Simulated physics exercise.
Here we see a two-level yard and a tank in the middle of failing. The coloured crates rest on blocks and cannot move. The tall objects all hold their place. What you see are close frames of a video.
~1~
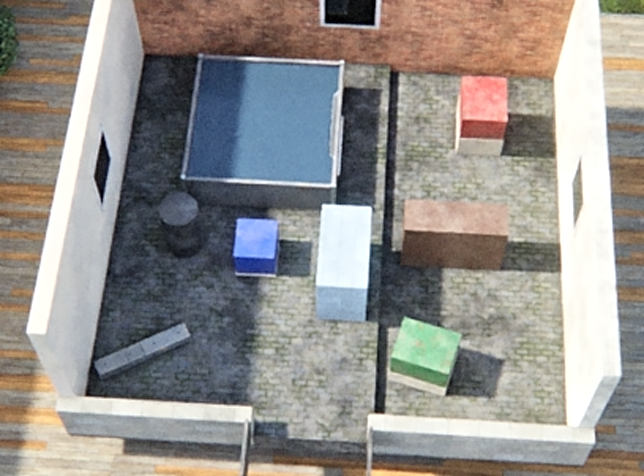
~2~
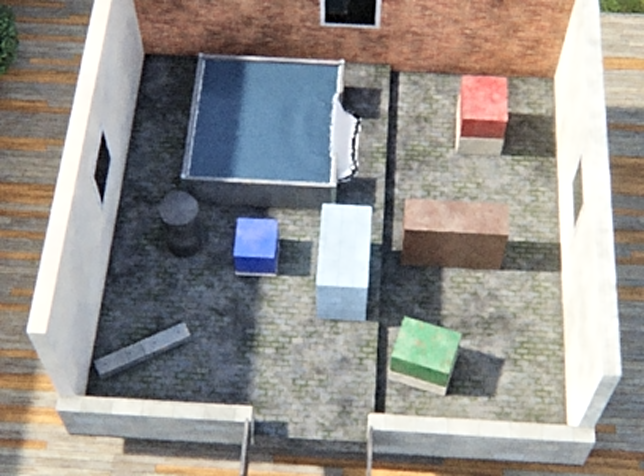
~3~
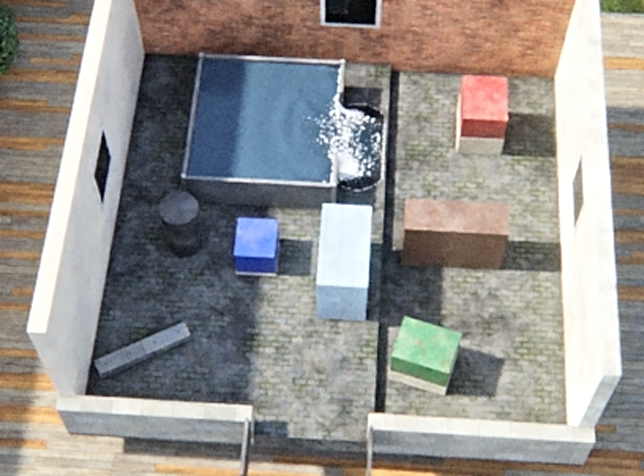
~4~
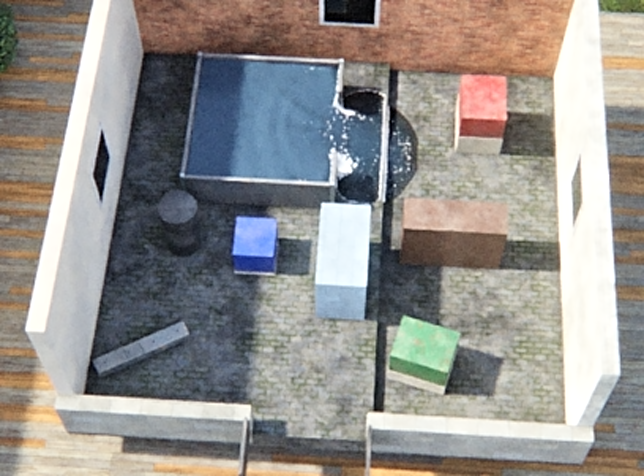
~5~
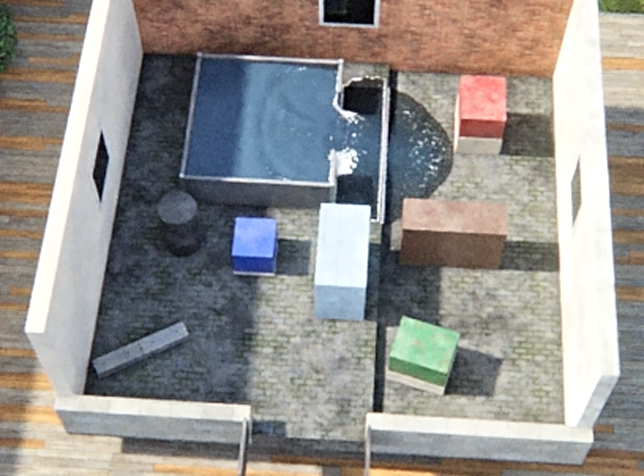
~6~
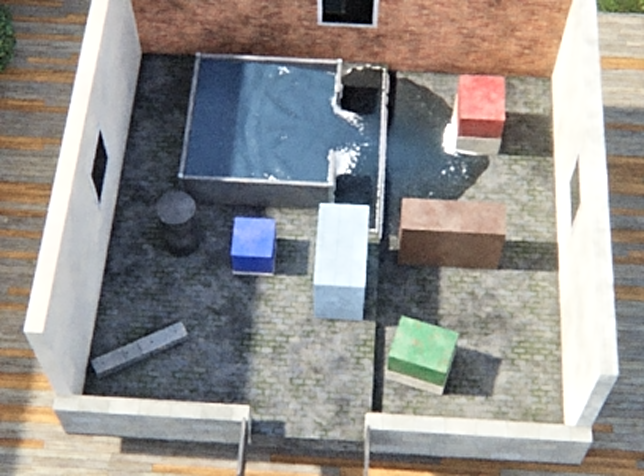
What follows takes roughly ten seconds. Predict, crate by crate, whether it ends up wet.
The green crate is out of reach of the water, the red crate is out of reach of the water, the blue crate is out of reach of the water.
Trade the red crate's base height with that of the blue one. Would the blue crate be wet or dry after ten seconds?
The blue one stays out of it.
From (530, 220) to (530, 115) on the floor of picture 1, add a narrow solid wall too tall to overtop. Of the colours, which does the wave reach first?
The crate marked red gets it first.
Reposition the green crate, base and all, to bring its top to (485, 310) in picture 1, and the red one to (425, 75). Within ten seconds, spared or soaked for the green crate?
The green one is not reached.
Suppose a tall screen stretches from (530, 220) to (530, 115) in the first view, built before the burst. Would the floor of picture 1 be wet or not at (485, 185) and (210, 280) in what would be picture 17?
Reached, untouched.
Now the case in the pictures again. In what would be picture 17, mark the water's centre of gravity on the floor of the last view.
Roughly at (336, 146).
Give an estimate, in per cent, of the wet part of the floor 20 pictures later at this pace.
About 45 per cent.
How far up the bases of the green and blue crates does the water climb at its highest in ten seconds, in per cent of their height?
Roughly 70 percent, then 20 percent.
A moment on, water covers 25 % of the floor; the green crate not reached, the red crate water round its plinth, the blue crate not reached.
Next, water covers 30 % of the floor; the green crate not reached, the red crate water round its plinth, the blue crate not reached.
Then, water covers 45 % of the floor; the green crate water round its plinth, the red crate water round its plinth, the blue crate not reached.
Later, water covers 45 % of the floor; the green crate water round its plinth, the red crate water round its plinth, the blue crate not reached.
In the end, water covers 50 % of the floor; the green crate stayed above the water, the red crate stayed above the water, the blue crate stayed above the water.
